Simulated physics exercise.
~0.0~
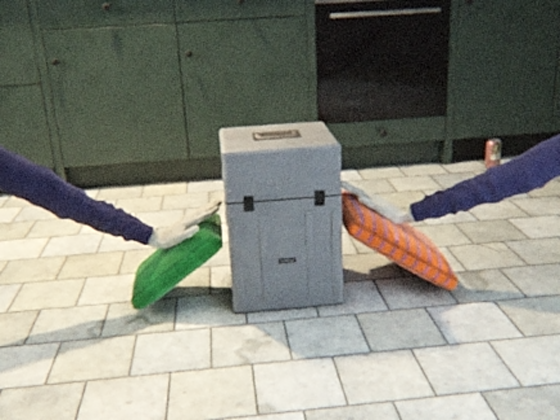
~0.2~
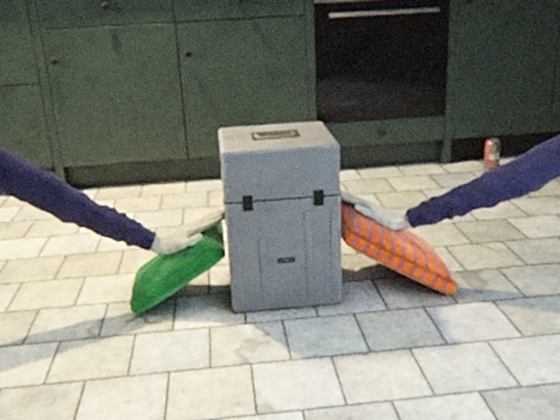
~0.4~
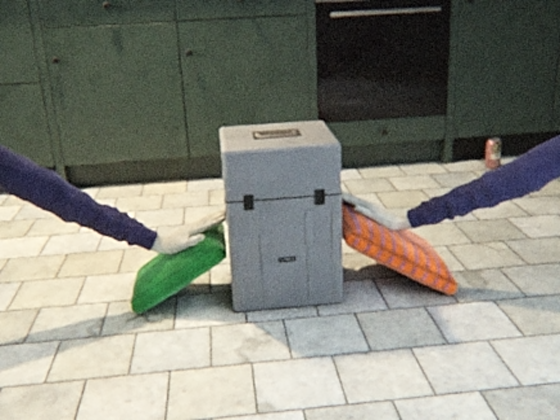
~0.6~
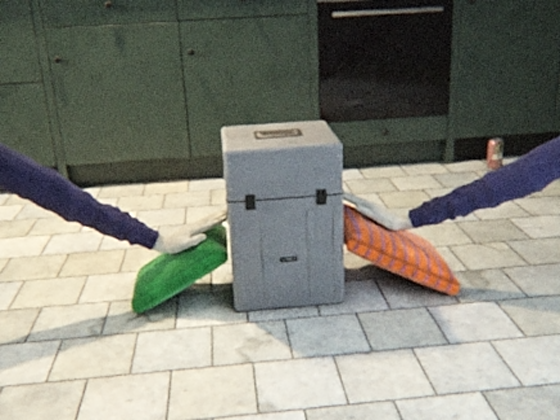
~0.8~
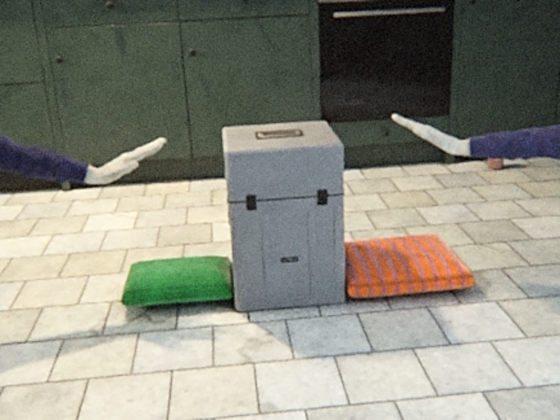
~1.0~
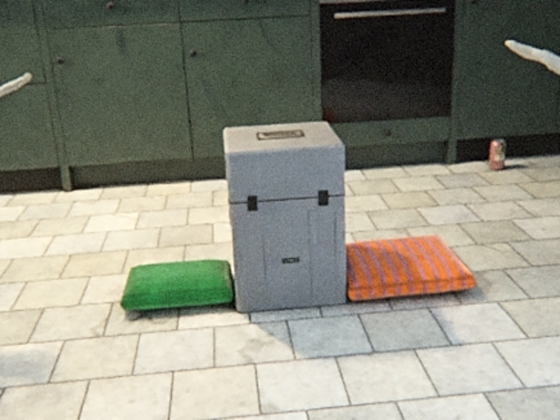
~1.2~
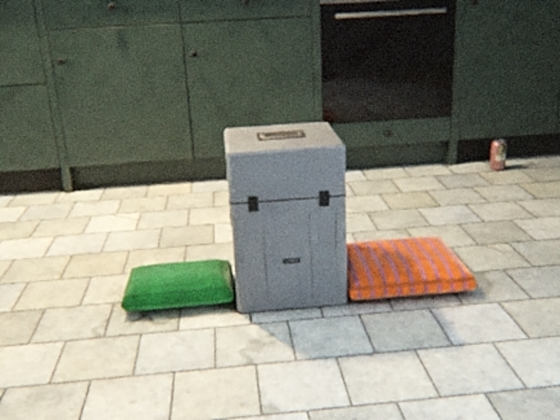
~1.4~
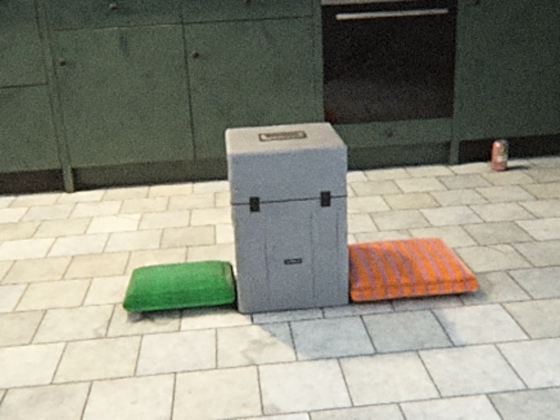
On a pale tiled kitchen floor, two hands held a green soft bag and an orange striped cushion tilted against either side of a grey chest, then let go and drew away, and both dropped flat and stayed lying beside it.
